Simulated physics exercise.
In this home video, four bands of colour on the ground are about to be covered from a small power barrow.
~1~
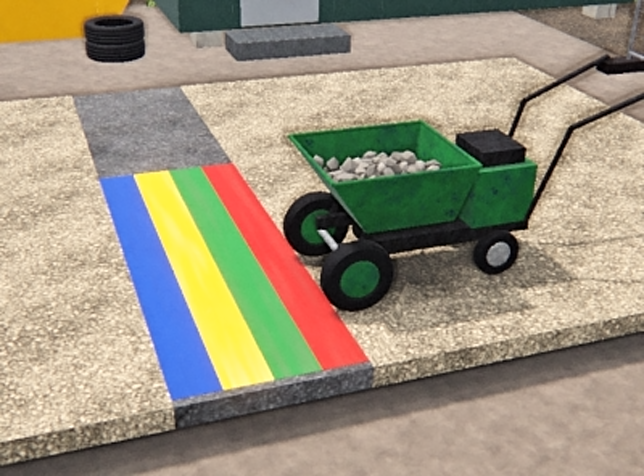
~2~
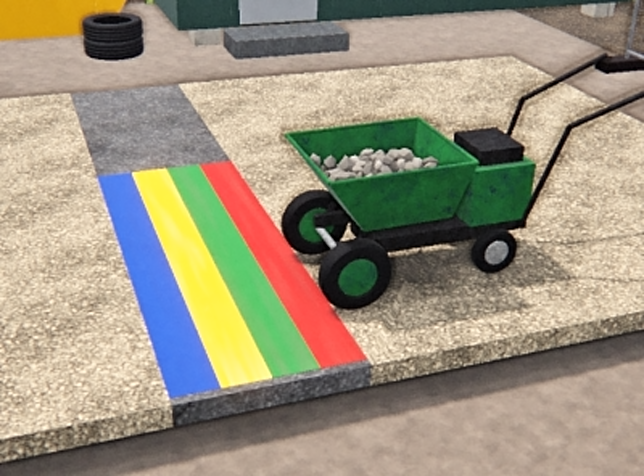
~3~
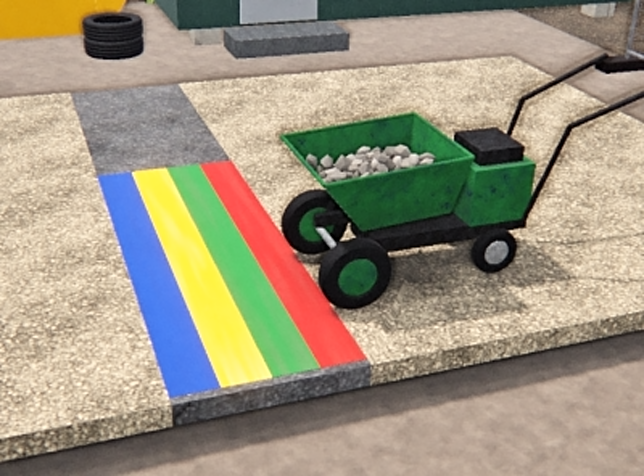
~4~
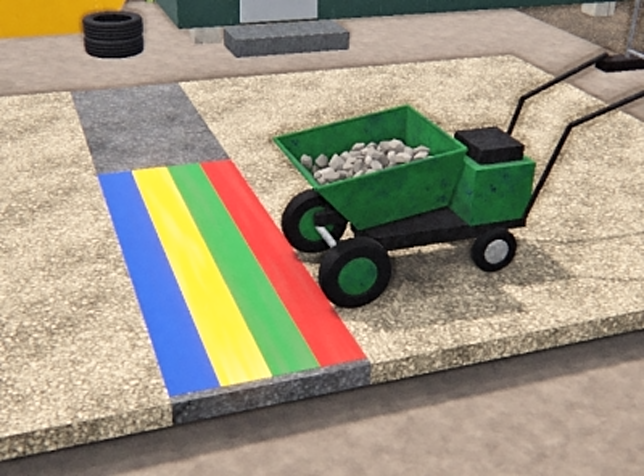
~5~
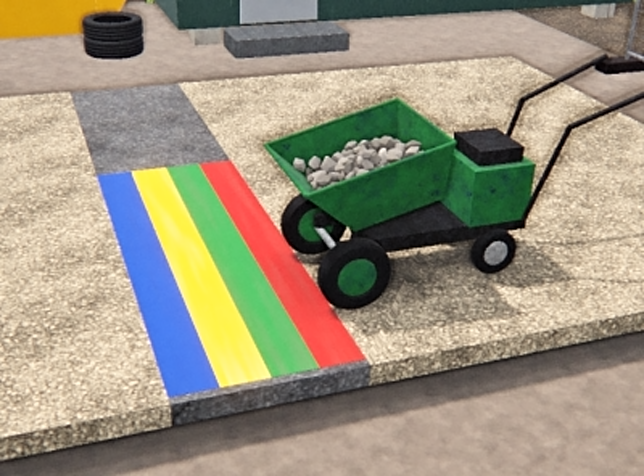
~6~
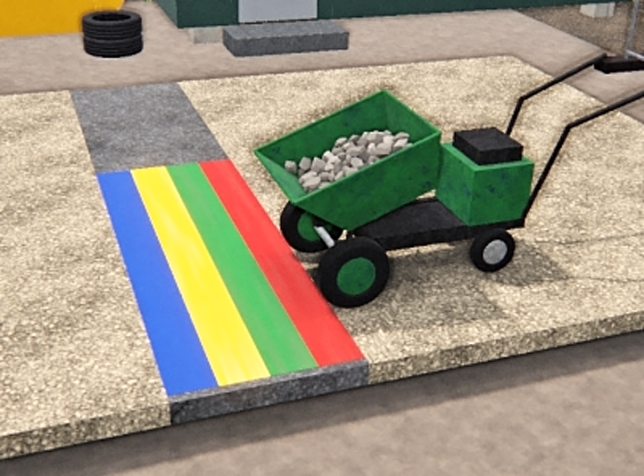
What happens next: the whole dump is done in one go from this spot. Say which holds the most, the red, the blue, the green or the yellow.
I would say the yellow one.
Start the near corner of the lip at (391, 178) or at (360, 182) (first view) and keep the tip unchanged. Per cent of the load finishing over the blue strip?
Position 1 near 0 %, position 2 near 10 %.
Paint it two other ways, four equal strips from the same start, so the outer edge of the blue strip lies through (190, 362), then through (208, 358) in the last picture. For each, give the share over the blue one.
About 40 % and 30 %.
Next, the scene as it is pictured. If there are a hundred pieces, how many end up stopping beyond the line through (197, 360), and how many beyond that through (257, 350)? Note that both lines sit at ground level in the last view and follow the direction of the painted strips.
Around 20 per cent for the first, around 80 per cent for the second.
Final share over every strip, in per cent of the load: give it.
Estimated shares: Red strip 0 %, green strip 5 %, yellow strip 50 %, blue strip 20 %.
Shortly afterwards, skip tipped steeply; the whole lot in the skip.
Next, skip tipped right over; the bulk in the skip; a little over the yellow strip; only a few over the blue strip; only a few falling.
Some moments later, skip tipped right over; near a third in the skip; only a few over the green strip; near half over the yellow strip; near a quarter over the blue strip; only a few off the paint.
In the end, skip tipped right over; near a quarter in the skip; none at all over the red strip; a little over the green strip; near half over the yellow strip; near a quarter over the blue strip; a little off the paint.
